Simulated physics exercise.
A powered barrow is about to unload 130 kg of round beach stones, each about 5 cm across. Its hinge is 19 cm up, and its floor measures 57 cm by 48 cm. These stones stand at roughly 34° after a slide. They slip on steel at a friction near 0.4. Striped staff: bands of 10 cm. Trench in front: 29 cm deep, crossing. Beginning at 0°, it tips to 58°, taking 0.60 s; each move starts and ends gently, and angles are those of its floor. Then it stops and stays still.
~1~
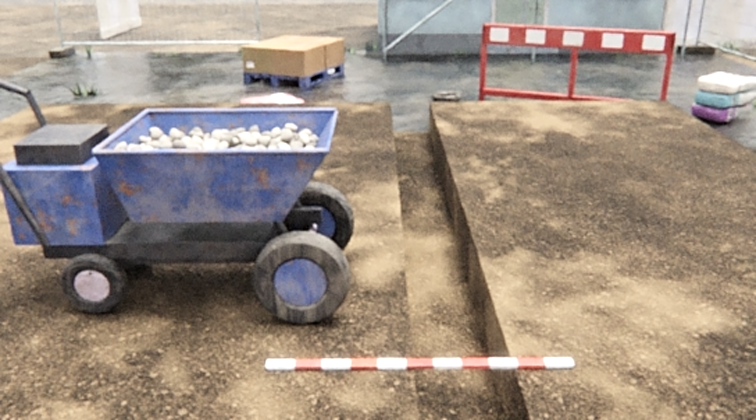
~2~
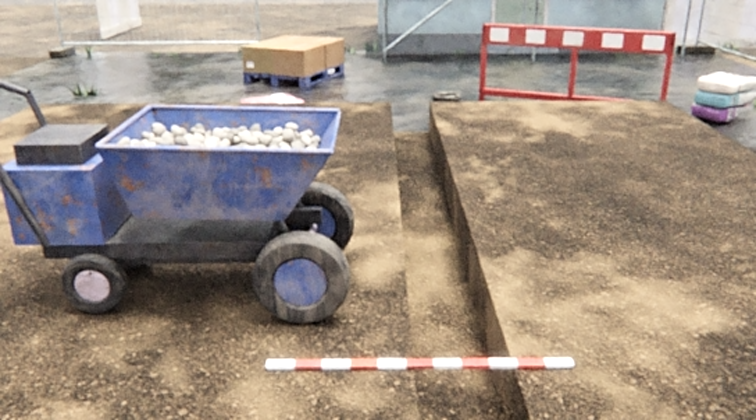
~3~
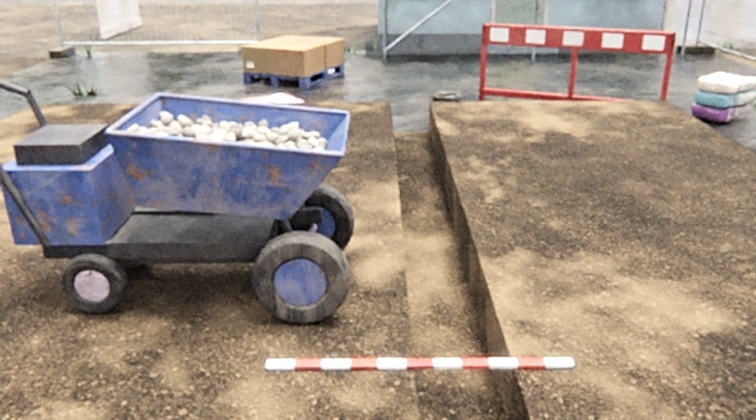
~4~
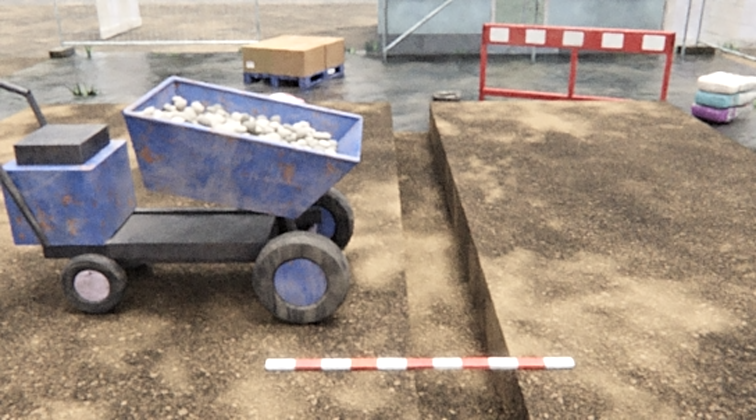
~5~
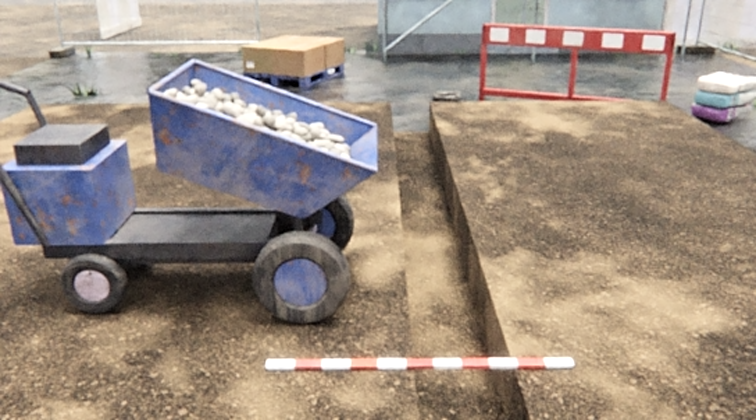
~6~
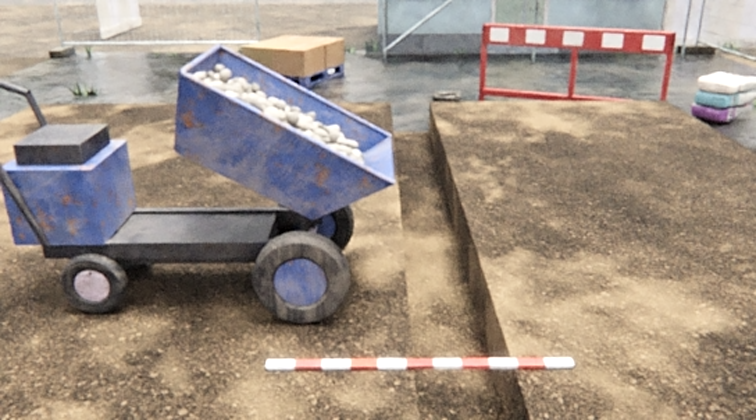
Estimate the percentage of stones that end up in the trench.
Roughly 32 per cent.
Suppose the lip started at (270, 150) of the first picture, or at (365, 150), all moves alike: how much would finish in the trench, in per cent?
Close to 55 percent in the first case, 10 percent in the second.
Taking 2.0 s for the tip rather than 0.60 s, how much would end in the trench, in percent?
Then some 50 per cent would.
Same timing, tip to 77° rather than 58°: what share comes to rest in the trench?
Then close to 40 per cent.
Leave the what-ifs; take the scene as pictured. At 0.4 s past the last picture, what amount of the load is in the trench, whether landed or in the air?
By that moment, roughly 10 per cent of the load.
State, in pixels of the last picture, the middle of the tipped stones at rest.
I'd point somewhere around (503, 281).
Then, 0.1 s after the last picture the floor is at 49°, 100 % in the tray; the foremost stones are at (397, 192).
Then, 0.4 s after the last picture the floor is at 58°, 92 % in the tray, 8 % in the trench; the foremost stones are at (484, 223).
Then, 0.7 s after the last picture the floor is at 58°, 49 % in the tray, 17 % in the trench, 34 % past the trench; the foremost stones are at (638, 293).
Then, 2.7 s after the last picture the floor is at 58°, 32 % in the tray, 32 % in the trench, 36 % past the trench; the foremost stones are past the picture's edge.
